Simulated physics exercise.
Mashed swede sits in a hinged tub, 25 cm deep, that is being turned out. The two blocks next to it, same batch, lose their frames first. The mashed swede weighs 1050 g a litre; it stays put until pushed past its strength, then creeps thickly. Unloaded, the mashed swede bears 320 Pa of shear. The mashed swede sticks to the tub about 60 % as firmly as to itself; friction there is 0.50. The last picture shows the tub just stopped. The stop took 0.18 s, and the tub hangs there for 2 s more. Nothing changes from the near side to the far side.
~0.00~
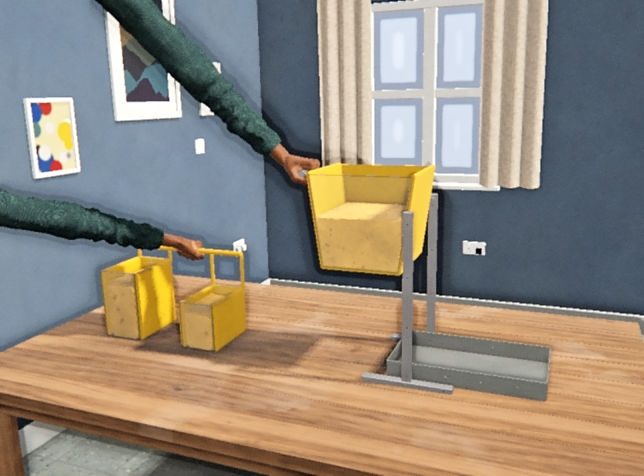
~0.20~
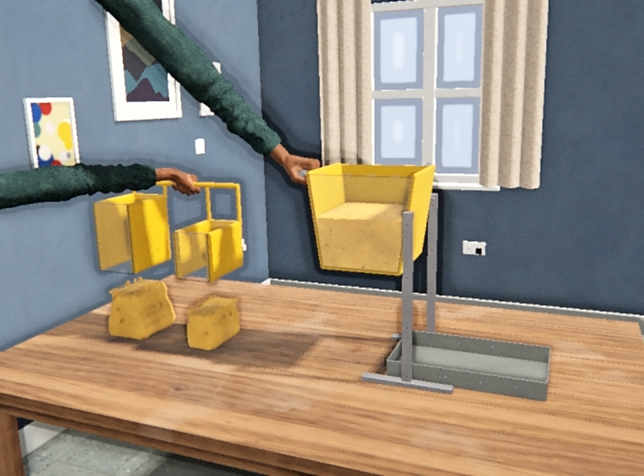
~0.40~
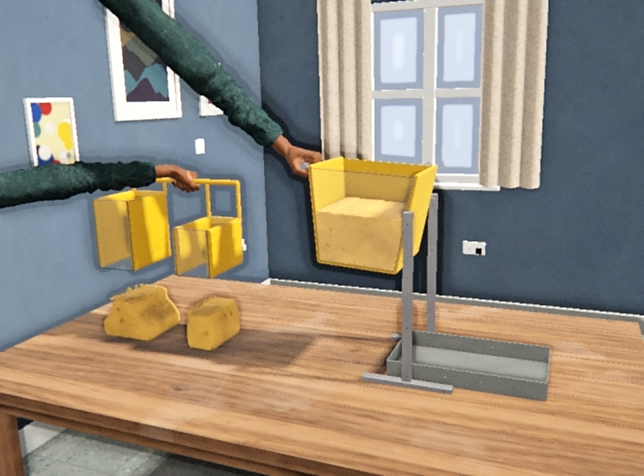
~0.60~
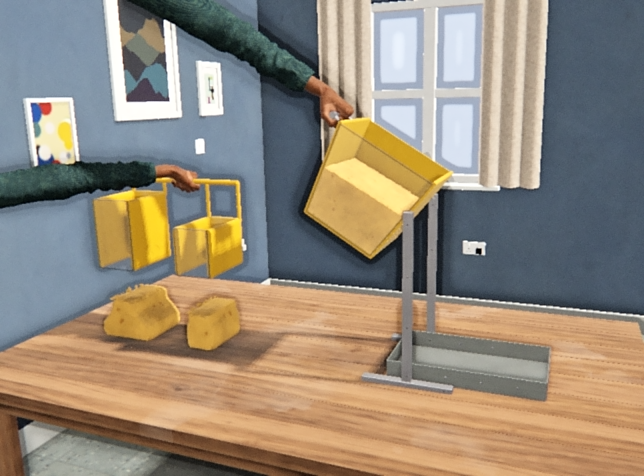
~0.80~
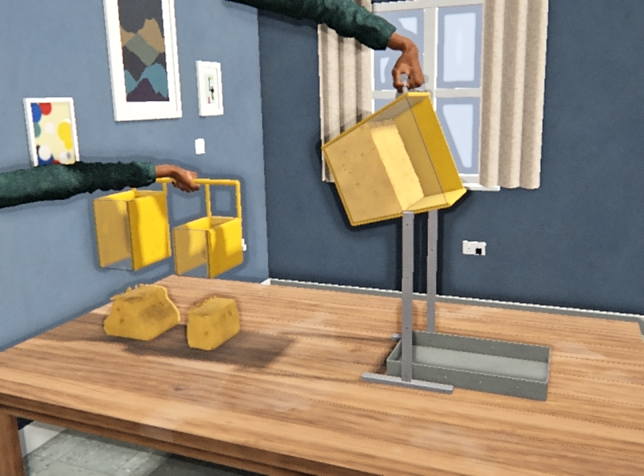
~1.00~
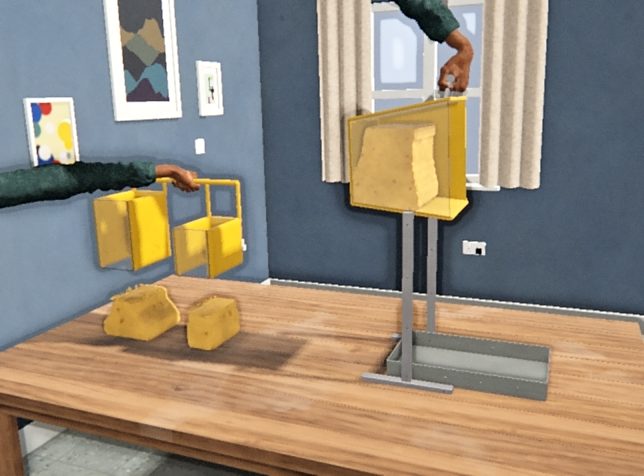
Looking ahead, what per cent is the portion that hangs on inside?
About 65 %.
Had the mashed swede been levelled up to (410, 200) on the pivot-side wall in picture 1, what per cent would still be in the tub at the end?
In that case some 45 per cent.
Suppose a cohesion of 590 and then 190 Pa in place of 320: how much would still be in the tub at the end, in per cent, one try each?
In that order: 100 %, 50 %.
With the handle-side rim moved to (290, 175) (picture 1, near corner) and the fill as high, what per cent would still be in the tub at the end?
Then about 50 %.
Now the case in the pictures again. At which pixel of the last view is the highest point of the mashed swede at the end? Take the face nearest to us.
Near (383, 173).
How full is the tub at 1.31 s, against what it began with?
Some 80 per cent.
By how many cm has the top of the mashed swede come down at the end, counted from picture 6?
Roughly 11 cm.
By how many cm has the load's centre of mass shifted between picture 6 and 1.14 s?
Some 6 cm.
After 1.14 s, the tub is at 88 degrees and holds 100 %.
After 1.31 s, the tub is at 88 degrees and holds 78 %.
After 1.48 s, the tub is at 88 degrees and holds 66 %.
After 1.65 s, the tub is at 88 degrees and holds 65 %.
After 3.00 s, at the end, the tub is at 88 degrees and holds 65 %.
